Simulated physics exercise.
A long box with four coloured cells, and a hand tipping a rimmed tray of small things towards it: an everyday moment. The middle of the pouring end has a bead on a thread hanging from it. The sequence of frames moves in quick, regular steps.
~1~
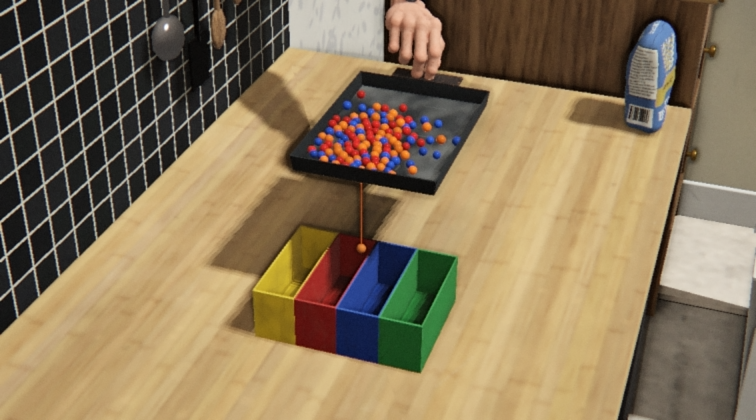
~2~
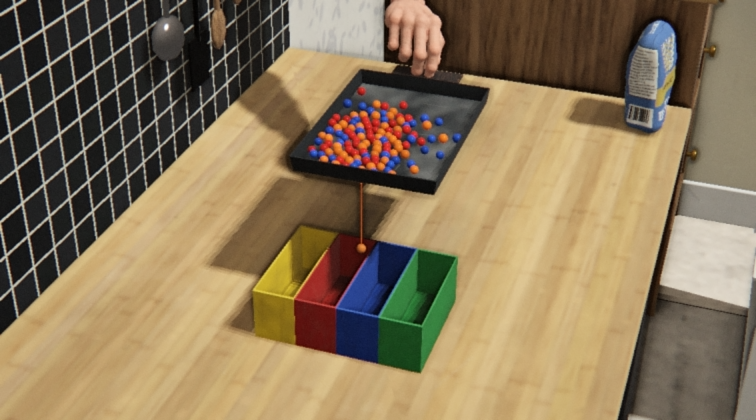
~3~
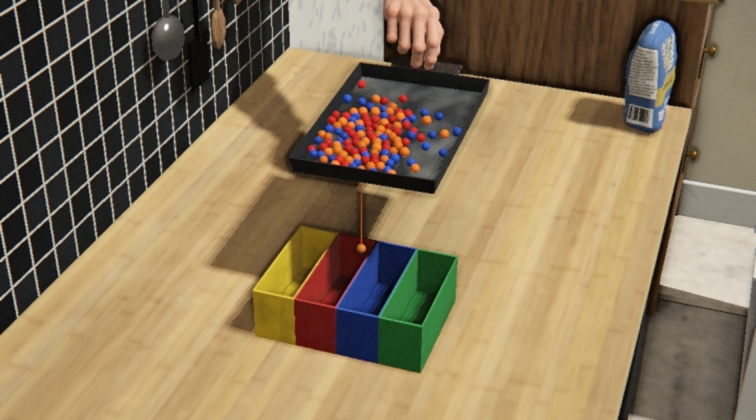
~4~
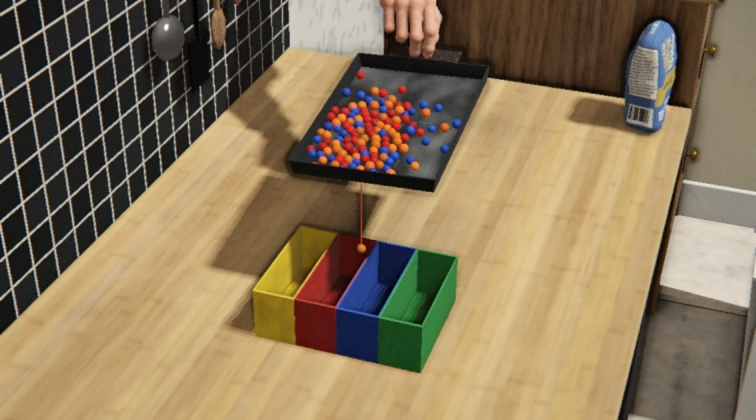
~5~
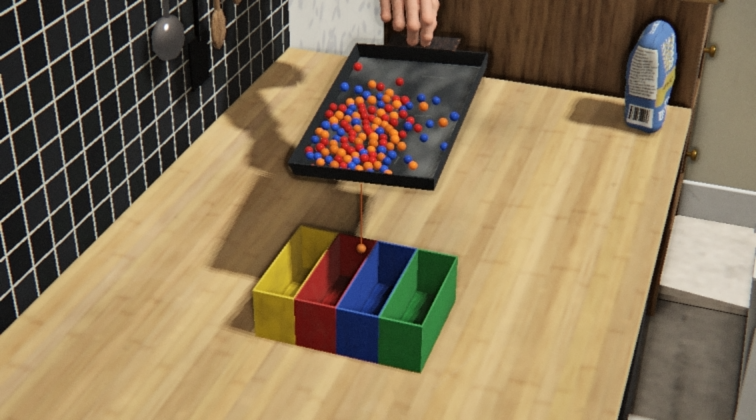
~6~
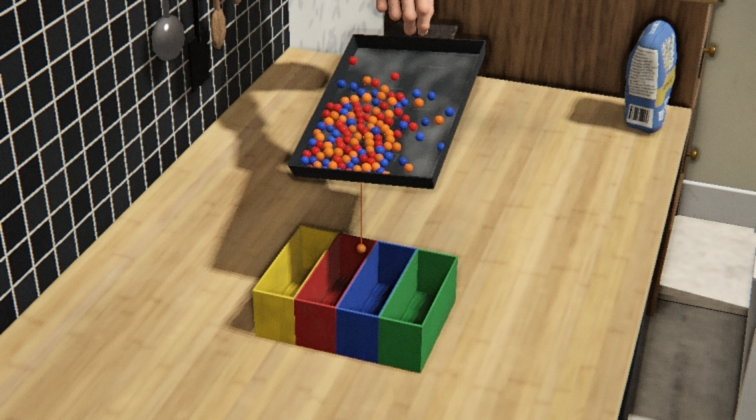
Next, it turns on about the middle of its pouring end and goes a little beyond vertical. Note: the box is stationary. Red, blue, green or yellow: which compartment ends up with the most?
The yellow one.
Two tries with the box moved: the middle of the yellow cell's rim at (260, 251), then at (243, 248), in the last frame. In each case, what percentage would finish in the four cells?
Close to 100 per cent, followed by close to 100 per cent.
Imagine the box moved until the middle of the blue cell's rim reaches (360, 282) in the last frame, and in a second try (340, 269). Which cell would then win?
Try 1 - the cell in yellow; try 2 - the red cell.
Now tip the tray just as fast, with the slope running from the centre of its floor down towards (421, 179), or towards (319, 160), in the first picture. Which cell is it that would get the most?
First try: Green; second try: The yellow cell.
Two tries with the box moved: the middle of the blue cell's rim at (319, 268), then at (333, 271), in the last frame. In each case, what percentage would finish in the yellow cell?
First position: Some 0 %; second position: Some 10 %.
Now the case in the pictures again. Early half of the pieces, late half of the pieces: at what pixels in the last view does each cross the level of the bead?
First half (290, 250); second half (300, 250).
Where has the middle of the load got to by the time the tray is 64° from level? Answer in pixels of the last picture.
At about (337, 138).
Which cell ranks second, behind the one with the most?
Red.
Just after the last frame, tray tipped steeply; every one on the tray.
A moment on, tray tipped past a quarter turn; about a tenth on the tray; roughly half in the yellow cell; about a tenth in the red cell; roughly a quarter falling or outside the box.
Further on, tray tipped past a quarter turn; roughly two thirds in the yellow cell; roughly a quarter in the red cell; just a few in the blue cell; roughly a quarter falling or outside the box.
When it is over, tray tipped past a quarter turn; roughly two thirds in the yellow cell; roughly a quarter in the red cell; just a few in the blue cell; not one in the green cell; roughly a quarter outside the box.
